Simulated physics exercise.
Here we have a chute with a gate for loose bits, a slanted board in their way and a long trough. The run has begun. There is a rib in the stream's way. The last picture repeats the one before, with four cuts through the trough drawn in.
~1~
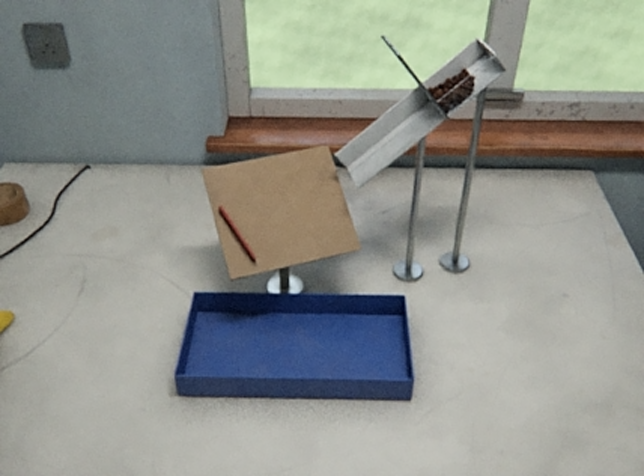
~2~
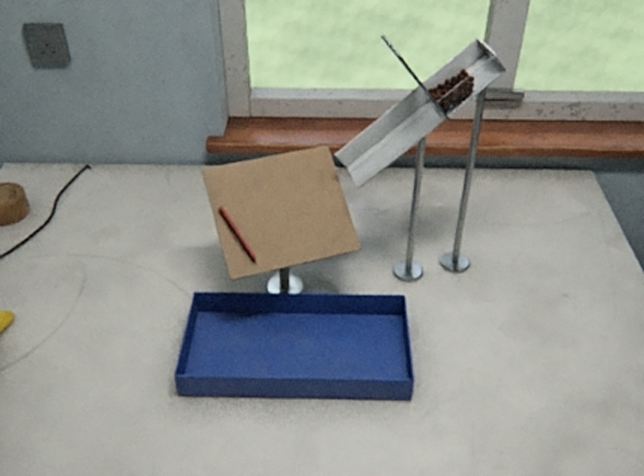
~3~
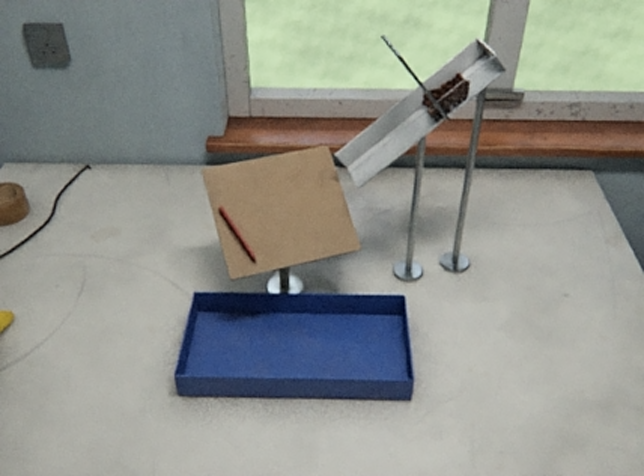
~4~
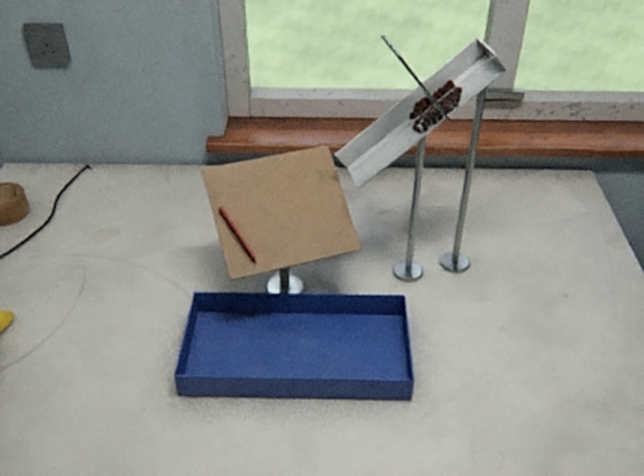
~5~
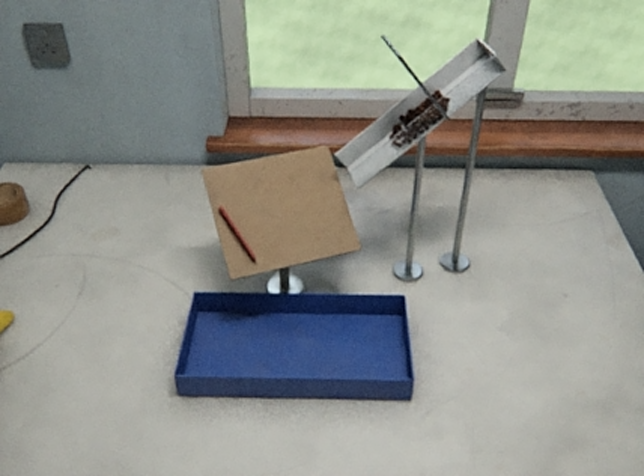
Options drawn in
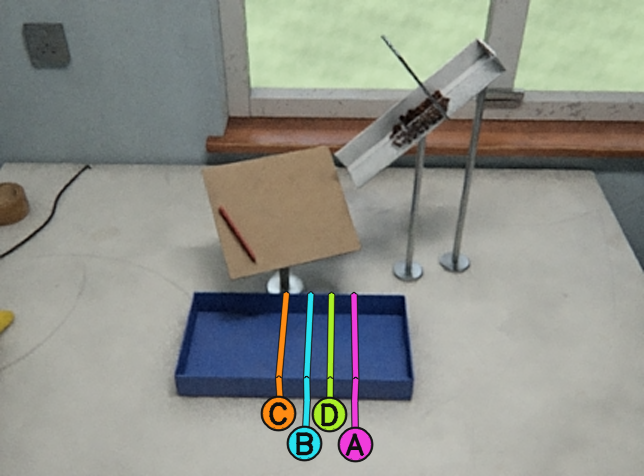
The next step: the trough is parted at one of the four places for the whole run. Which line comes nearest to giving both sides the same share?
The best line is C.
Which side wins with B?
More lands on the left.
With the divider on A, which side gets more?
Left.
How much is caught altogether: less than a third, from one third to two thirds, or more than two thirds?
About that: More than two thirds.
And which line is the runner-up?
It is B.
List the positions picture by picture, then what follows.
In the first frame, load behind the gate near (445, 91), allspice berries; lip of the chute near (353, 178), sloping fairly steeply.
In the second frame, middle of the board near (282, 209), tilted fairly steeply; middle of its low edge near (298, 264); of its high edge near (266, 157).
In the third frame, front corners of the trough near (175, 375) and (414, 379), empty; front of the load near (430, 112).
In the fourth frame, middle of the load near (433, 109); its front near (415, 127), close to a quarter of the way to the lip; rib from (220, 206) to (256, 259).
In the fifth frame, middle of the load near (420, 120); its front near (395, 143), close to half of the way to the lip.
On the marked copy, line A crosses the front rim at (355, 378); line B crosses the front rim at (306, 378); line C crosses the front rim at (278, 377); line D crosses the front rim at (330, 378).
With A, of what is caught, the whole lot on the left of the divider, none at all on the right.
With B, of what is caught, the bulk on the left of the divider, close to a quarter on the right.
With C, of what is caught, close to two thirds on the left of the divider, close to a third on the right.
With D, of what is caught, all but a few on the left of the divider, a small share on the right.
